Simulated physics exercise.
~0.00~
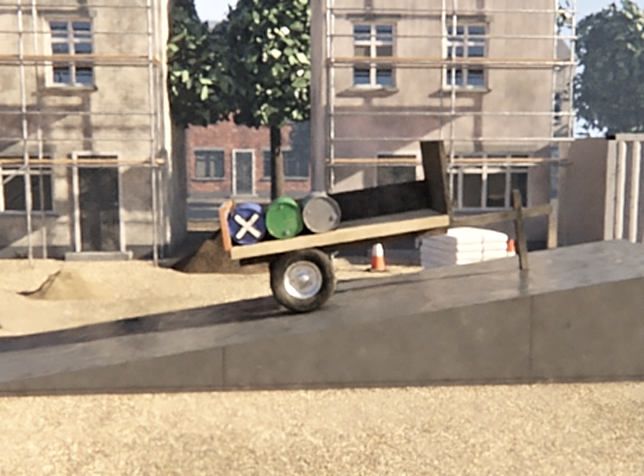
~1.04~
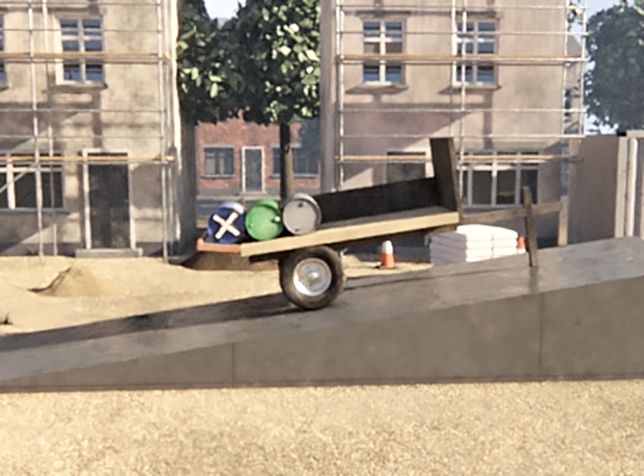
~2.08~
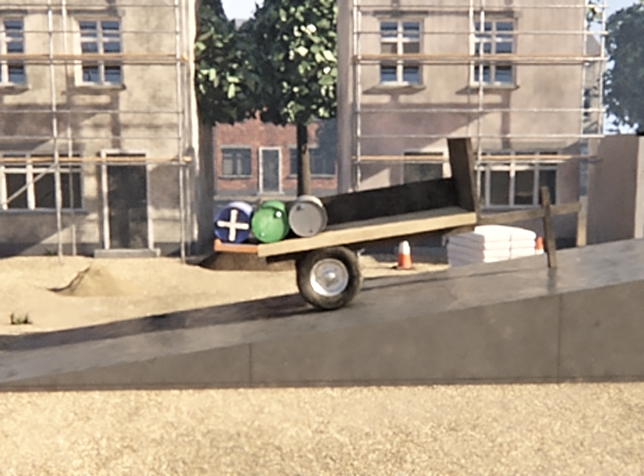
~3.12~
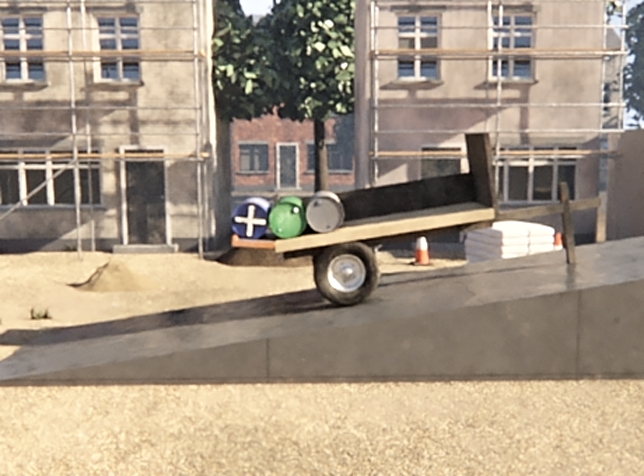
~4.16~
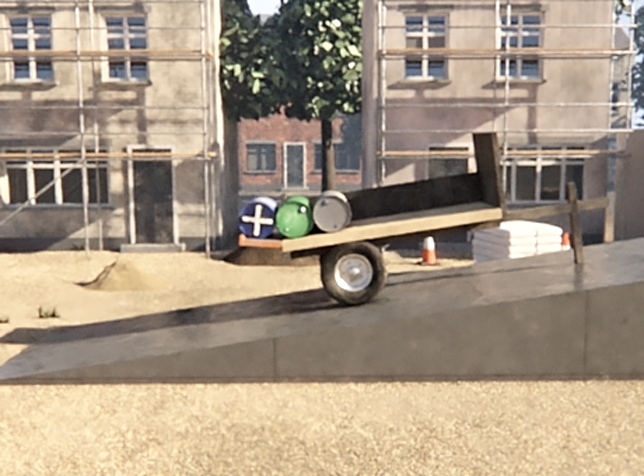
The clip shows a trailer on a ramp carrying three drums, blue with a white cross, green and grey, as its tailgate drops and they roll slightly left. The blue drum settles on the lowered gate, with the green and grey still on the bed.
